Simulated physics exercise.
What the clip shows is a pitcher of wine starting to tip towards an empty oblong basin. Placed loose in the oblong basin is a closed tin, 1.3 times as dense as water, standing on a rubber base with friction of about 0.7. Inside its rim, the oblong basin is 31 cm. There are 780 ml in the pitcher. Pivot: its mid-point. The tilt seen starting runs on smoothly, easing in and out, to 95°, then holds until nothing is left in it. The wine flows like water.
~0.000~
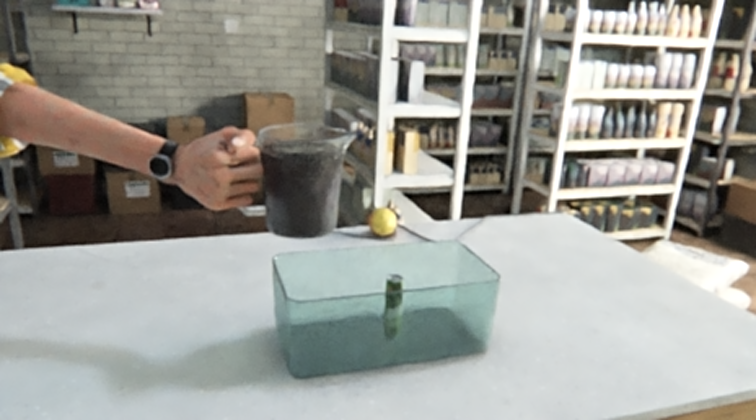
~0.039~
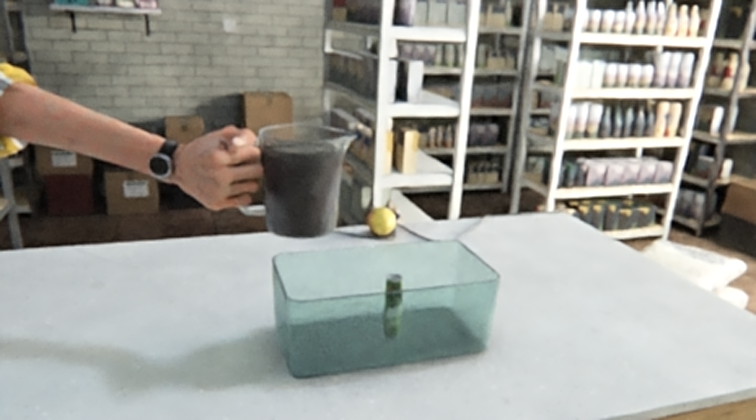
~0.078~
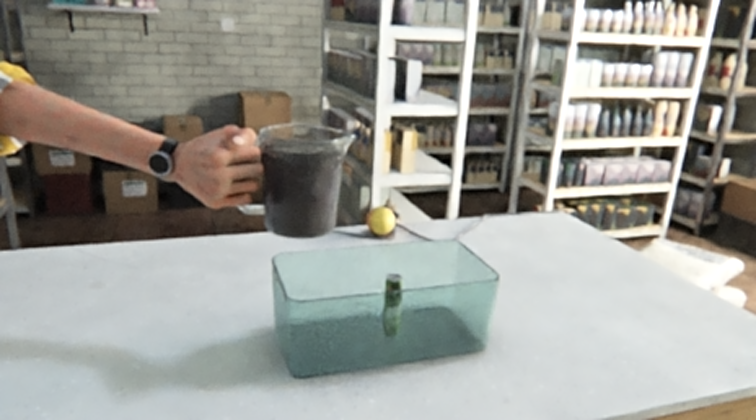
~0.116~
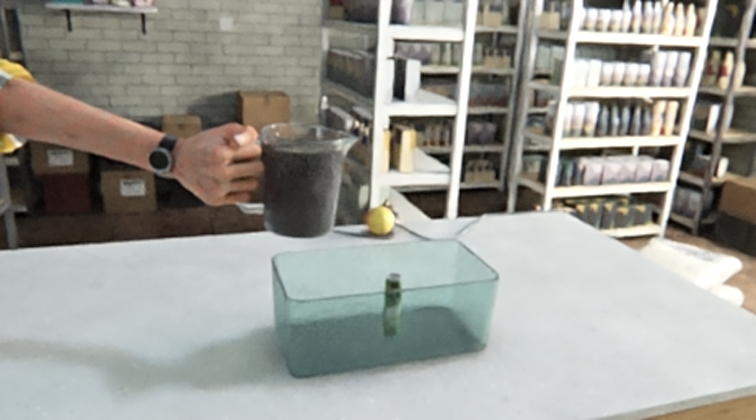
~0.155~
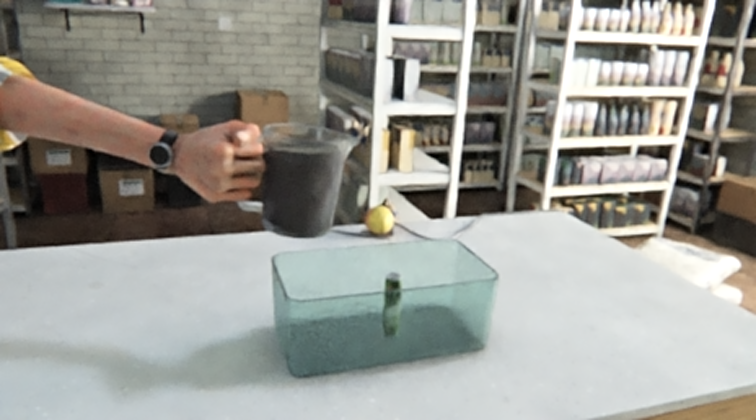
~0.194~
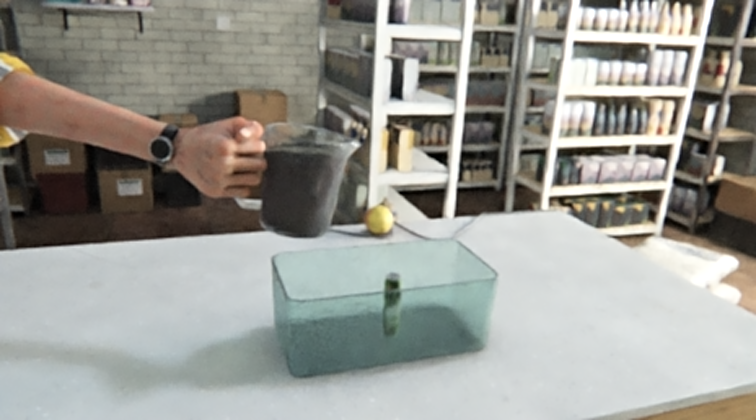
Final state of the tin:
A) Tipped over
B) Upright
A, tipped over.
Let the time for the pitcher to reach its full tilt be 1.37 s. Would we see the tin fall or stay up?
Outcome - the tin ends up overturned.
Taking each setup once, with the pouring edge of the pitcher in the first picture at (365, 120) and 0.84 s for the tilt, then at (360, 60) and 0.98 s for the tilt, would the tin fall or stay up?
The tin stays vertical the first time and stays vertical the second time.
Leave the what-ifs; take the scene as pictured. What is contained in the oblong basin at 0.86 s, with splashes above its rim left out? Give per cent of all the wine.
The fraction sits near 42 in a hundred.
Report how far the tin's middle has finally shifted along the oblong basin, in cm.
All told, the tin's centre has moved close to 7.0 cm.
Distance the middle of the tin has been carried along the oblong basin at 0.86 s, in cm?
About 0 cm.
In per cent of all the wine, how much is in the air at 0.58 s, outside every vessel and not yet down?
At that moment, about 14 percent.
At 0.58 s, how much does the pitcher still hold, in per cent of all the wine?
Roughly 84 per cent.
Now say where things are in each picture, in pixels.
In the first frame, it leans 0°; its right rim is at (356, 134); the wine meets the walls at (262, 148) and (341, 147); the oblong basin's rim runs from (279, 278) to (480, 260); the tin's top is at (395, 280).
In the second frame, it leans 0°; its right rim is at (356, 134); the wine meets the walls at (262, 148) and (341, 147).
In the third frame, it leans 1°; its right rim is at (357, 135); the wine meets the walls at (263, 147) and (341, 148).
In the fourth frame, it leans 3°; its right rim is at (358, 137); the wine meets the walls at (264, 147) and (341, 148).
In the fifth frame, it leans 6°; its right rim is at (359, 139); the wine meets the walls at (265, 148) and (343, 148).
In the sixth frame, it leans 9°; its right rim is at (361, 142); the wine meets the walls at (267, 148) and (346, 149).
Then, 0.58 s in, the tilt is 61° and 85 per cent is still to pour; the tin stands where it began.
Then, 0.86 s in, the tilt is 92° and 40 per cent is still to pour; the tin stands where it began.
Then, 1.16 s in, the tilt is 95° and 8 per cent is still to pour; the tin leans 30°.
Then, 1.48 s in, the tilt is 95° and 1 per cent is still to pour; the tin lies on its side.
Finally, the tin lies on its side.
